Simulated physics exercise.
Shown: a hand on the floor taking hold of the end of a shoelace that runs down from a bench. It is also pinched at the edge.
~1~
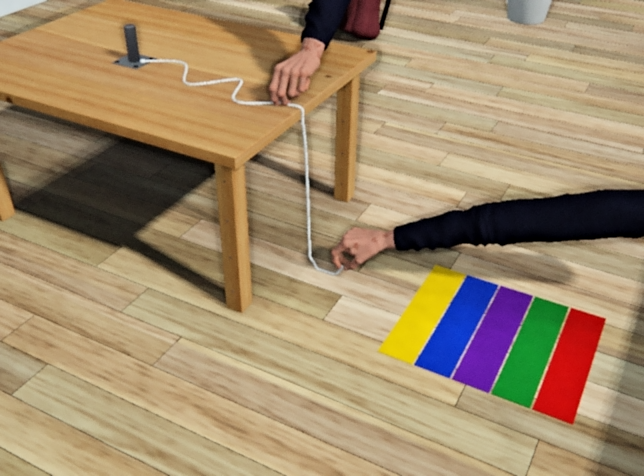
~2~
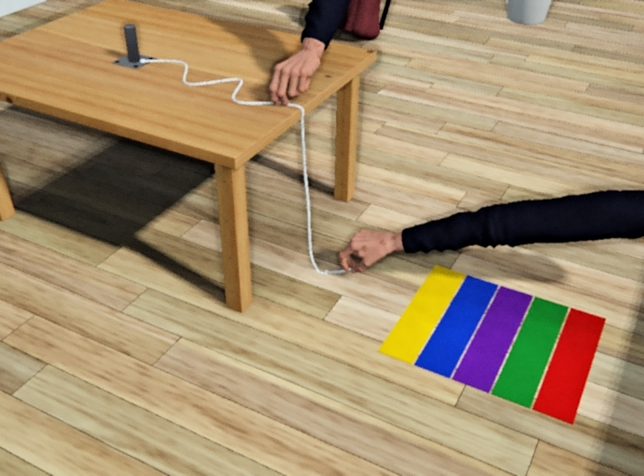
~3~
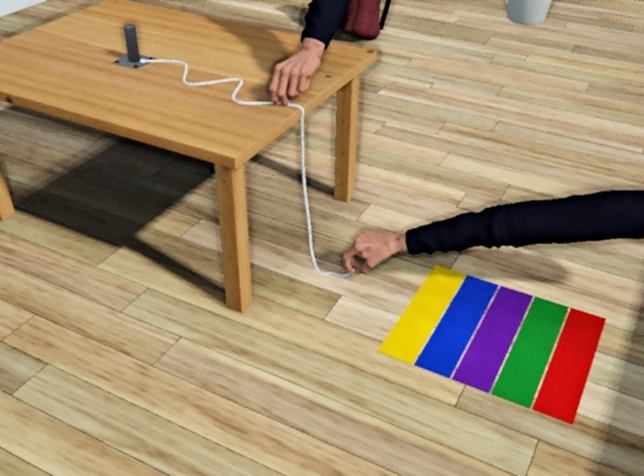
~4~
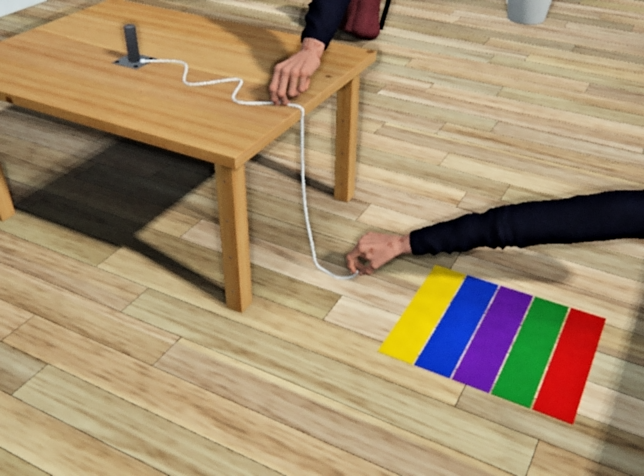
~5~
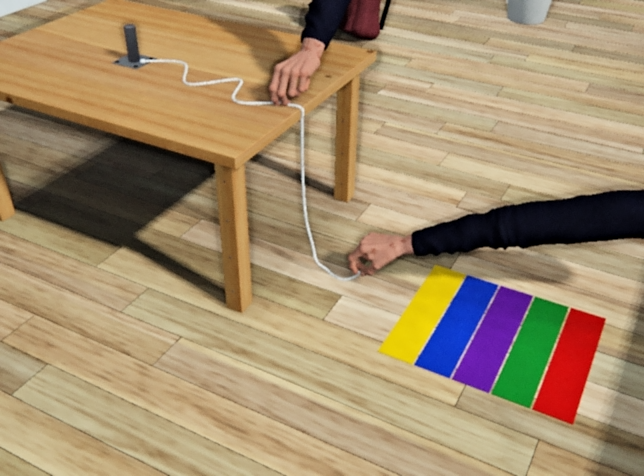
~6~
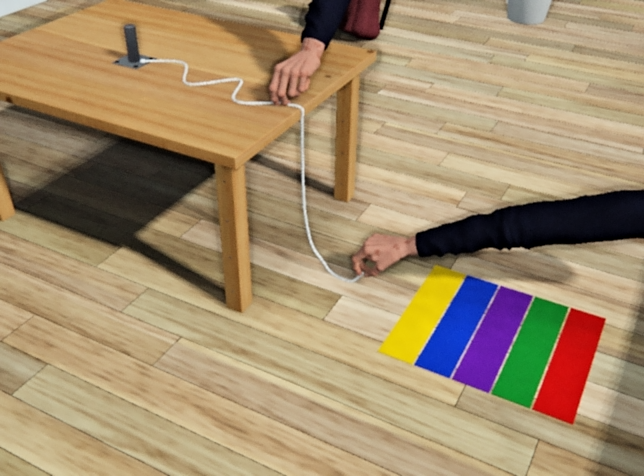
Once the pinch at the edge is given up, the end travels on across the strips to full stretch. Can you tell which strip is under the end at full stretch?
Yes, the green one.
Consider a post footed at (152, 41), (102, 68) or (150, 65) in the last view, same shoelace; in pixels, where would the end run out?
Near (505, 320), (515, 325) and (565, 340).
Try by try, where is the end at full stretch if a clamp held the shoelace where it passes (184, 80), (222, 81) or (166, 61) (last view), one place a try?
For the three tries you'd see (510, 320), (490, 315) and (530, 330).
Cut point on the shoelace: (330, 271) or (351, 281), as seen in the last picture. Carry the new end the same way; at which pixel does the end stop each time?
First (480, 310), then (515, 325).
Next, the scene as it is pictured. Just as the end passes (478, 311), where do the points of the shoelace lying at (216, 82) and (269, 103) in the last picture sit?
Mark one about (240, 91), mark two about (310, 147).
A little later, end near (478, 311); over blue.
Next, end near (516, 324); over purple.
When it is tight, end near (539, 332); over green. It gets as far as the green strip.
